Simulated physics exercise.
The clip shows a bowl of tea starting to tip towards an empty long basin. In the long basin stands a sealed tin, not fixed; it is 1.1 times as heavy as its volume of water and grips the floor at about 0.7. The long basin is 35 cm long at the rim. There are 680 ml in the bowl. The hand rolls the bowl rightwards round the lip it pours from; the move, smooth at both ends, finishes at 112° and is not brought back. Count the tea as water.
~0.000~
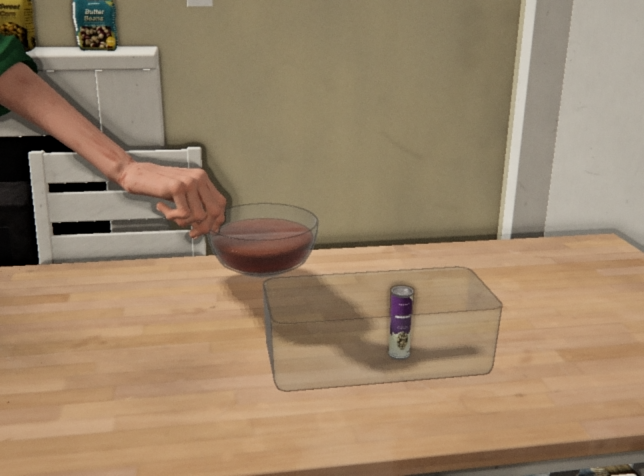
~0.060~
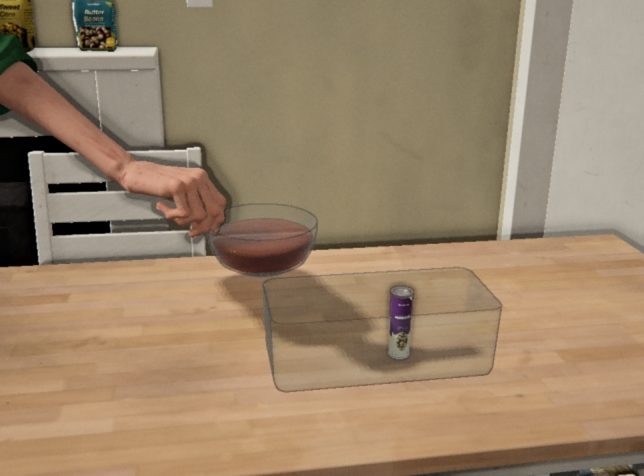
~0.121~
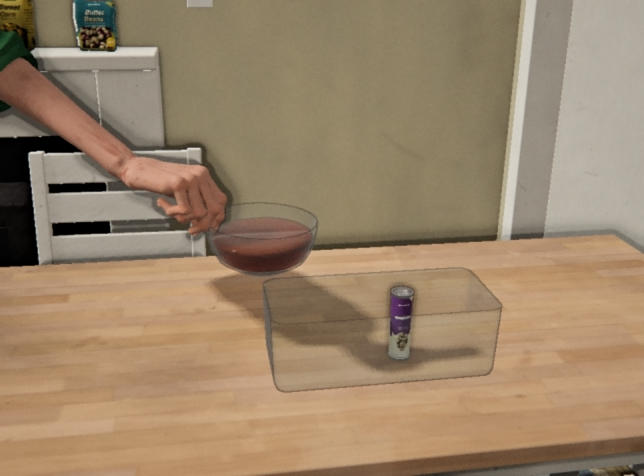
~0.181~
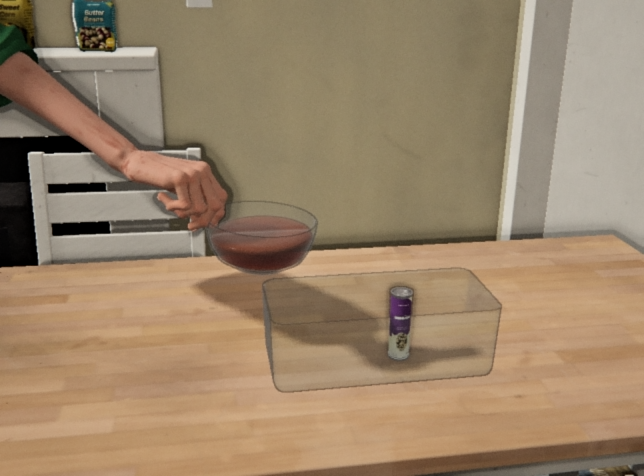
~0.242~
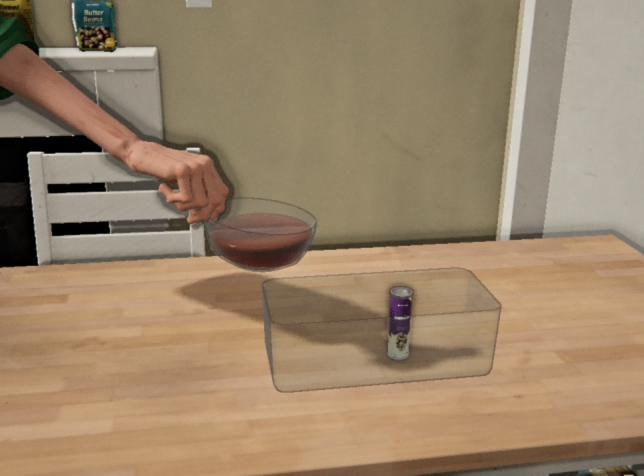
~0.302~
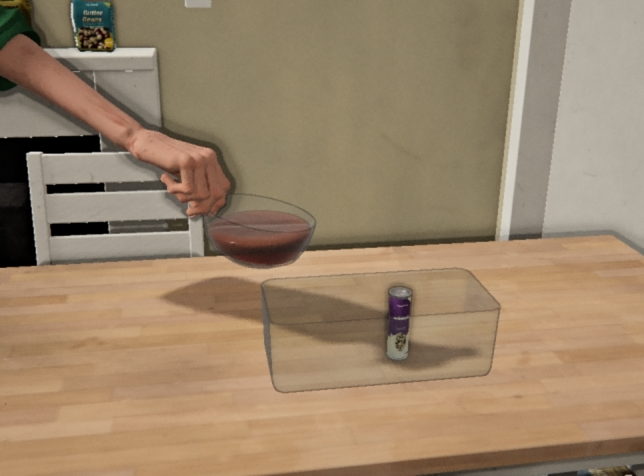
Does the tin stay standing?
The tin remains upright.
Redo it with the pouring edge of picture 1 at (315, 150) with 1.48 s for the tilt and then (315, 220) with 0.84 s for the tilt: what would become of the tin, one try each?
First it keeps standing; then it topples.
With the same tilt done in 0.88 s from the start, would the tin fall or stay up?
Then it topples.
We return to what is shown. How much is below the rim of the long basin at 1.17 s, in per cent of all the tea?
About 86 per cent.
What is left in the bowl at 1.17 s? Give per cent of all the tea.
Some 2 per cent.
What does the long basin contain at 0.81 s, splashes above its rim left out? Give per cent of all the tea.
Some 12 per cent.
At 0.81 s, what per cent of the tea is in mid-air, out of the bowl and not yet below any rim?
Near 36 in a hundred.
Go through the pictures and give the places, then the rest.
Tilt 0°; pouring edge (317, 219); surface from (211, 236) to (313, 231); the long basin's rim runs from (267, 301) to (486, 287); the tin's top is at (402, 294), in the first picture.
Tilt 0°; pouring edge (316, 220); surface from (210, 236) to (313, 231), in the second picture.
Tilt 2°; pouring edge (316, 220); surface from (210, 235) to (313, 230), in the third picture.
Tilt 4°; pouring edge (316, 220); surface from (210, 233) to (312, 228), in the fourth picture.
Tilt 7°; pouring edge (315, 221); surface from (209, 230) to (312, 226), in the fifth picture.
Tilt 11°; pouring edge (314, 221); surface from (208, 227) to (311, 223), in the sixth picture.
Then, 0.81 s in, the tilt is 64° and 52 per cent is still to pour; the tin stands where it began.
Then, 1.17 s in, the tilt is 101° and 2 per cent is still to pour; the tin stands where it began.
Then, 1.56 s in, the tilt is 112° and 0 per cent is still to pour; the tin stands where it began.
Then, 1.98 s in, the tilt is 112° and 0 per cent is still to pour; the tin stands where it began.
Finally, the tin stands where it began.
